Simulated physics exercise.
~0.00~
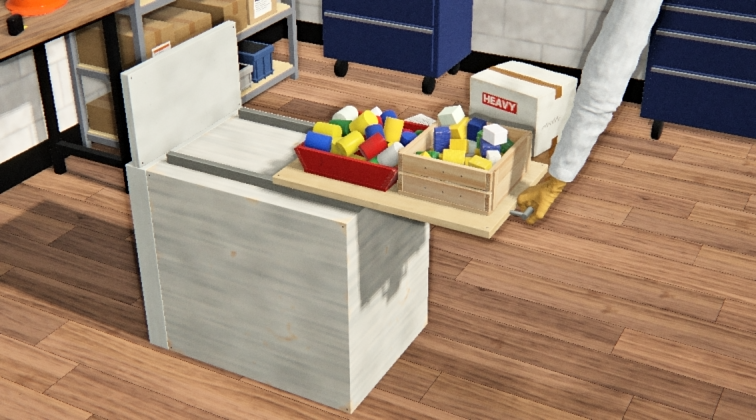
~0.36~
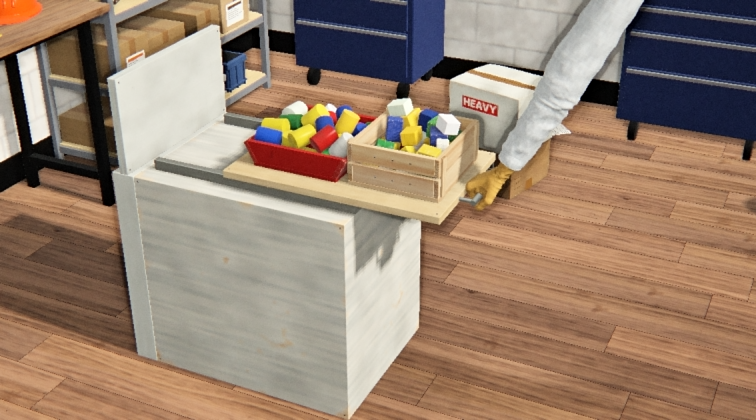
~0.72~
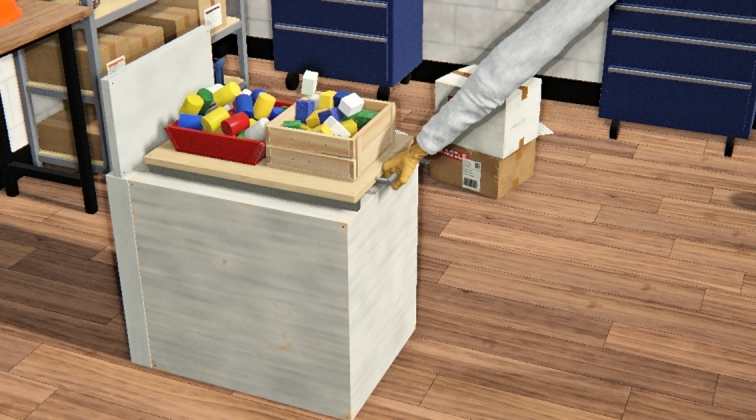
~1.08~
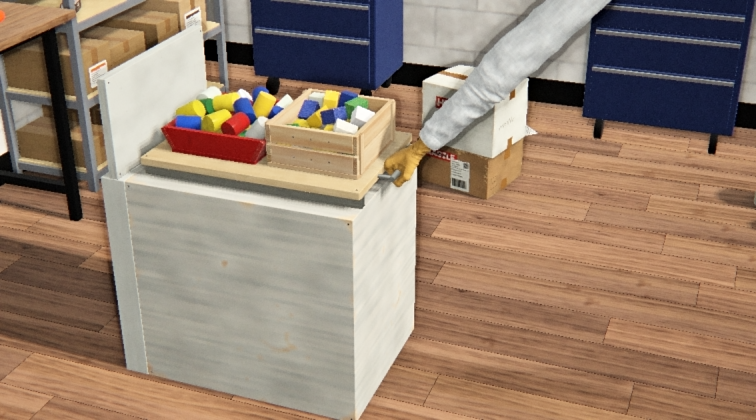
Gloved hand shoving a sliding shelf left over a pale cabinet, its crates of colourful pieces staying put as it stops.
